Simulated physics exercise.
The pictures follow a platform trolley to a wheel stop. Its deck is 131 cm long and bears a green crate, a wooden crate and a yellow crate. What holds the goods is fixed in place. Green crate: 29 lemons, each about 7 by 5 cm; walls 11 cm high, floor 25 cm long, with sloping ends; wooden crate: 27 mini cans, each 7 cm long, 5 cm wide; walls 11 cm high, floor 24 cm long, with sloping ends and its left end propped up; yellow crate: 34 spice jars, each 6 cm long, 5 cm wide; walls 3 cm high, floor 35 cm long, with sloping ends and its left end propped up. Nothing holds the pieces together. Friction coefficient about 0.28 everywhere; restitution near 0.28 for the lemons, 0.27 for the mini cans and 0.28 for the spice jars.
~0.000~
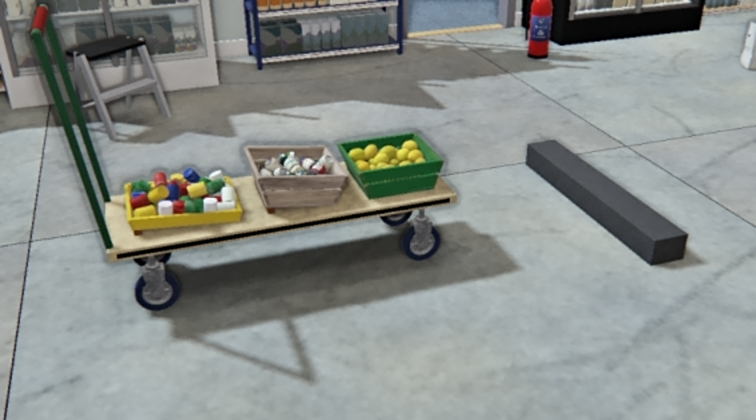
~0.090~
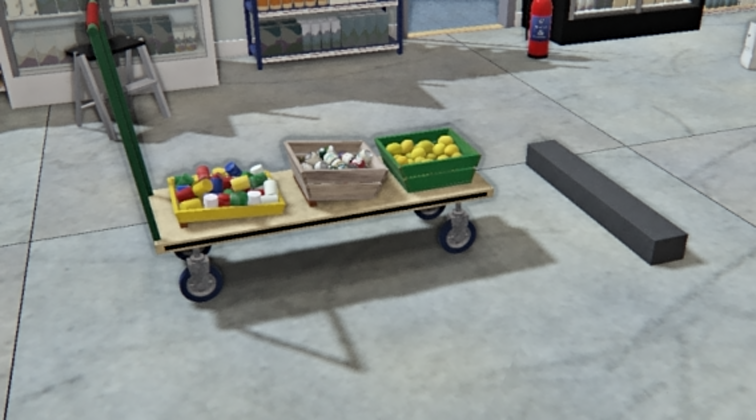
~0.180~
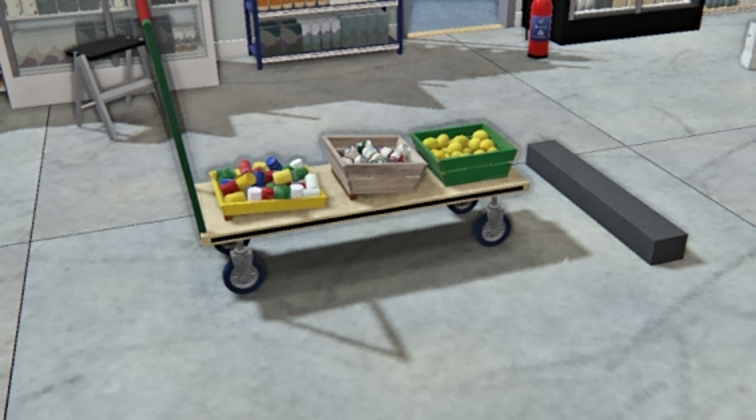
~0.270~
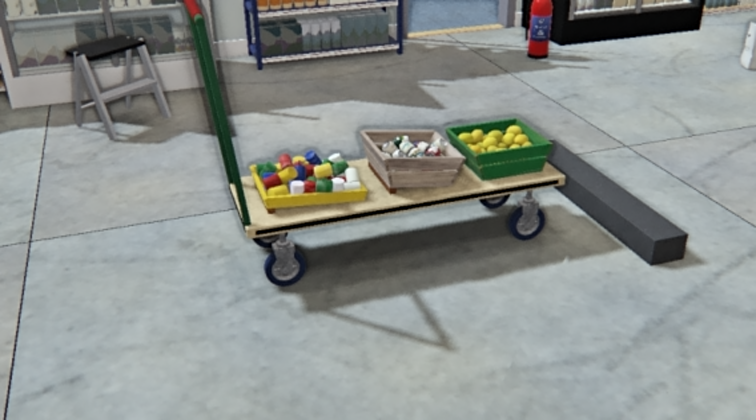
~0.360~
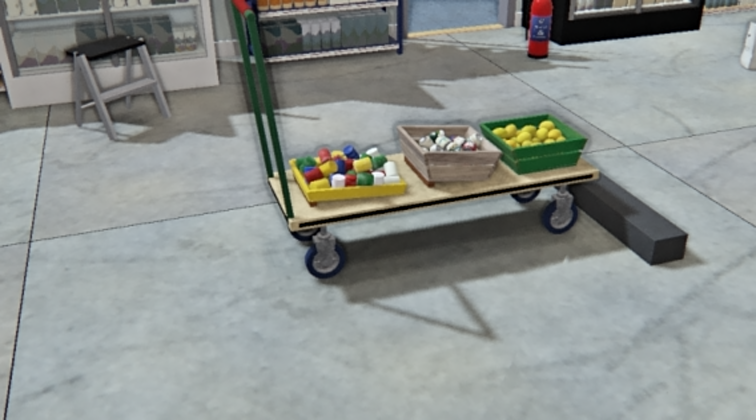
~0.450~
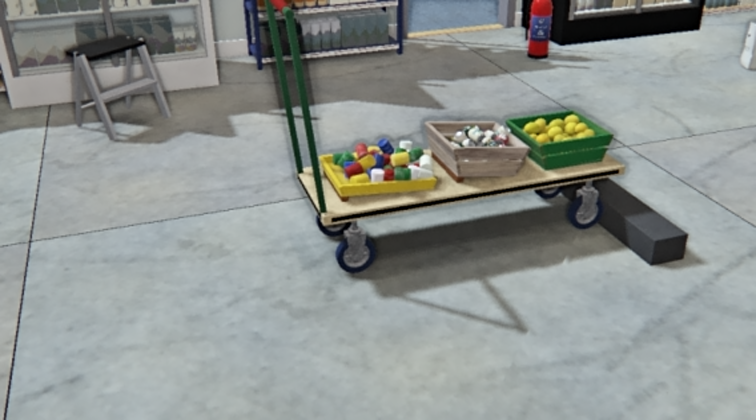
A platform trolley carrying three filled crates rolls right across the floor to a dark block.
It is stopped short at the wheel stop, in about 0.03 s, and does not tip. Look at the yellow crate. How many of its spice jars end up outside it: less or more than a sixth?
More than a sixth of the spice jars leave the yellow crate.
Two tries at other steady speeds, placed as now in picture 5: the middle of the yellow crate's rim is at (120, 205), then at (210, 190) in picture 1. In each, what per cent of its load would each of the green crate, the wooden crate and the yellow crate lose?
Green crate 0 then 0, wooden crate 10 then 0, yellow crate 40 then 20 per cent.
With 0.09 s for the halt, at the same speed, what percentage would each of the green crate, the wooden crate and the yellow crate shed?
In that case green crate 0, wooden crate 0, yellow crate 30 per cent.
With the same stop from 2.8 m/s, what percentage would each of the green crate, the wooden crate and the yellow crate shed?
Then green crate 10, wooden crate 20, yellow crate 60 per cent.
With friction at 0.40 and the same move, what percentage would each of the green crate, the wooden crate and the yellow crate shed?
In that case green crate 0, wooden crate 10, yellow crate 30 per cent.
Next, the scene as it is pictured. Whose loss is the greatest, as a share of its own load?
The yellow crate.
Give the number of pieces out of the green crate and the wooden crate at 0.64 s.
About: Green crate 0, wooden crate 0.
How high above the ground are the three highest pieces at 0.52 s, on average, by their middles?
Some 46 cm up.
After 0.52 s, the green crate has all 29, the wooden crate has all 27 and the yellow crate is down by 4 of 34.
After 0.64 s, the green crate has all 29, the wooden crate has all 27 and the yellow crate is down by 7 of 34.
After 0.87 s, the green crate has all 29, the wooden crate has all 27 and the yellow crate is down by 12 of 34.
Outcome (at 1.37 s), the green crate has all 29, the wooden crate has all 27 and the yellow crate is down by 12 of 34. Asked share, 12 of 34, 35 per cent.
